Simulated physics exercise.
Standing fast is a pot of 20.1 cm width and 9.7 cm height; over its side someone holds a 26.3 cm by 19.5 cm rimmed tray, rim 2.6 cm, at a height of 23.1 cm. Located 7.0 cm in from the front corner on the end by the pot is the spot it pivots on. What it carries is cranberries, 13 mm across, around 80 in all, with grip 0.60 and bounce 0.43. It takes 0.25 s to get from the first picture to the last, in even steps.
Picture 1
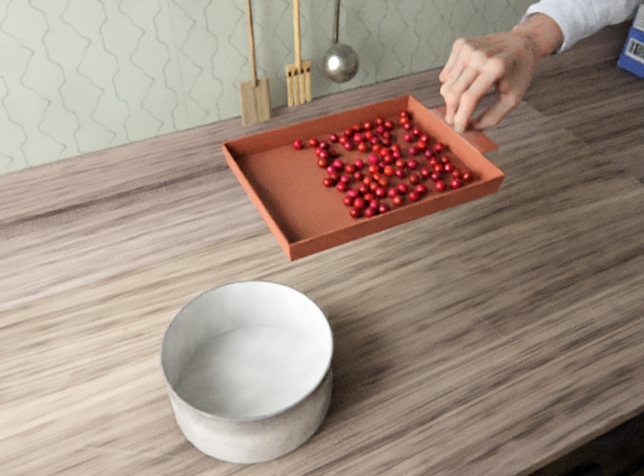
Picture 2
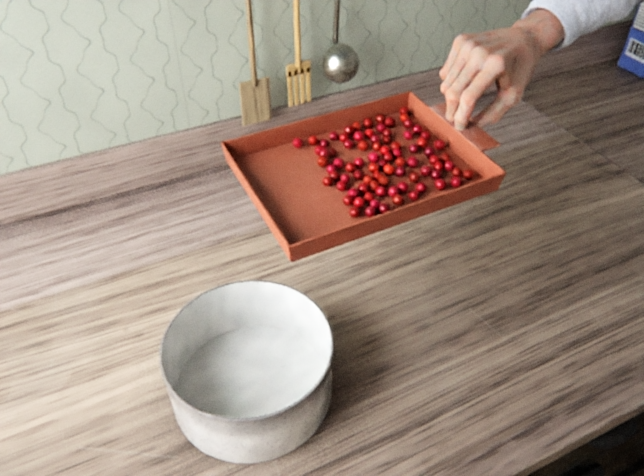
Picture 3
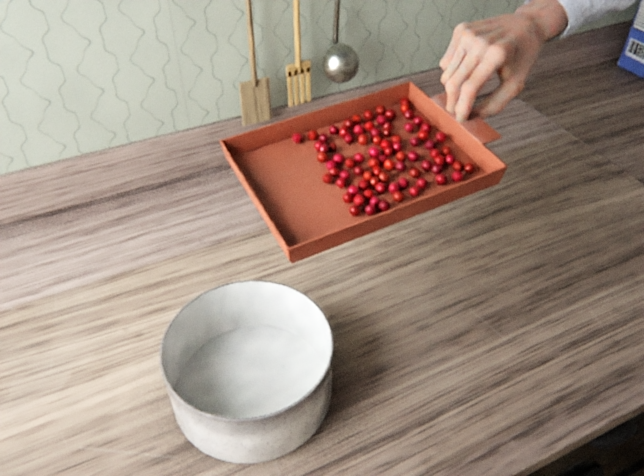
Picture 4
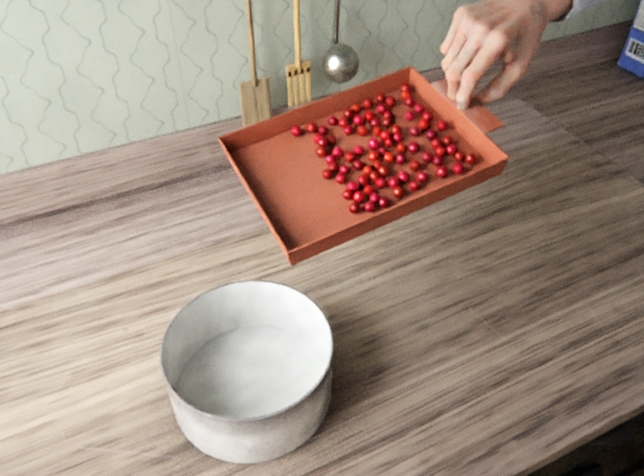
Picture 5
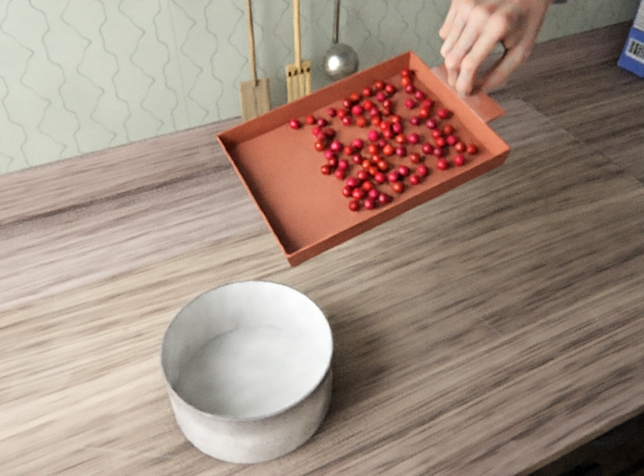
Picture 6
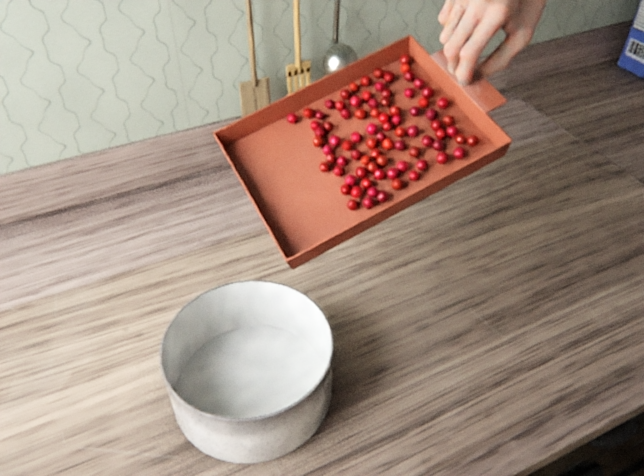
A hand raised the handle side of a reddish-orange tray of cranberries, slowly at first and then more steeply, slanting it down to the left above a pale round pot that stayed still.
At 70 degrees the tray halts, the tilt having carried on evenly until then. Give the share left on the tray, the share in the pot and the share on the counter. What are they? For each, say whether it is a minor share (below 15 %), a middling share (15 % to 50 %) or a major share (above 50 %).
Outcome: Tray: The main mass. Pot: A noticeable amount. Counter: Only a little.
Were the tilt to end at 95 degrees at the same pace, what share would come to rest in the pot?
That comes out at some 90 per cent.
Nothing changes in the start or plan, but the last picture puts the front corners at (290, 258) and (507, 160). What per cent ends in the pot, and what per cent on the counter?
The pot gets 5 and the counter 0.
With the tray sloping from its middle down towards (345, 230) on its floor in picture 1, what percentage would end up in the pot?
About 10 per cent.
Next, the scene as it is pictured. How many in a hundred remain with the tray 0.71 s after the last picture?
About 75 per cent.
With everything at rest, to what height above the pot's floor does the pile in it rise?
It gets to about 1.5 cm.
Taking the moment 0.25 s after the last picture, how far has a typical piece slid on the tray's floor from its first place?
It has moved some 7 cm from its start.
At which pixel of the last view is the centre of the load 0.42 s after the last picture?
At that moment the load's centre is around (300, 219).
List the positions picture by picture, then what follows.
The first frame shows tray tilt 0 degrees, front corners at (291, 242) and (501, 173); middle of the pieces at (383, 166); pot at (247, 343).
The second frame shows tray tilt 1 degrees, front corners at (291, 243) and (502, 171); middle of the pieces at (383, 164).
The third frame shows tray tilt 4 degrees, front corners at (290, 246) and (503, 165), lowest corner left front; middle of the pieces at (383, 159).
The fourth frame shows tray tilt 9 degrees, front corners at (289, 249) and (505, 156), lowest corner left front; middle of the pieces at (383, 151).
The fifth frame shows tray tilt 14 degrees, front corners at (288, 253) and (506, 147), lowest corner left front; middle of the pieces at (383, 144).
The sixth frame shows tray tilt 19 degrees, front corners at (288, 257) and (507, 139), lowest corner left front; middle of the pieces at (381, 137); pot at (247, 343).
Then, 0.25 s after the last picture, tilt 45 degrees; the tray holds 100 %, the pot 0 %.
Then, 0.42 s after the last picture, tilt 62 degrees; the tray holds 100 %, the pot 0 %.
Then, 0.71 s after the last picture, tilt 70 degrees; the tray holds 75 %, the pot 20 %.
In the end, tray 70 %, pot 30 %, counter 0 %.
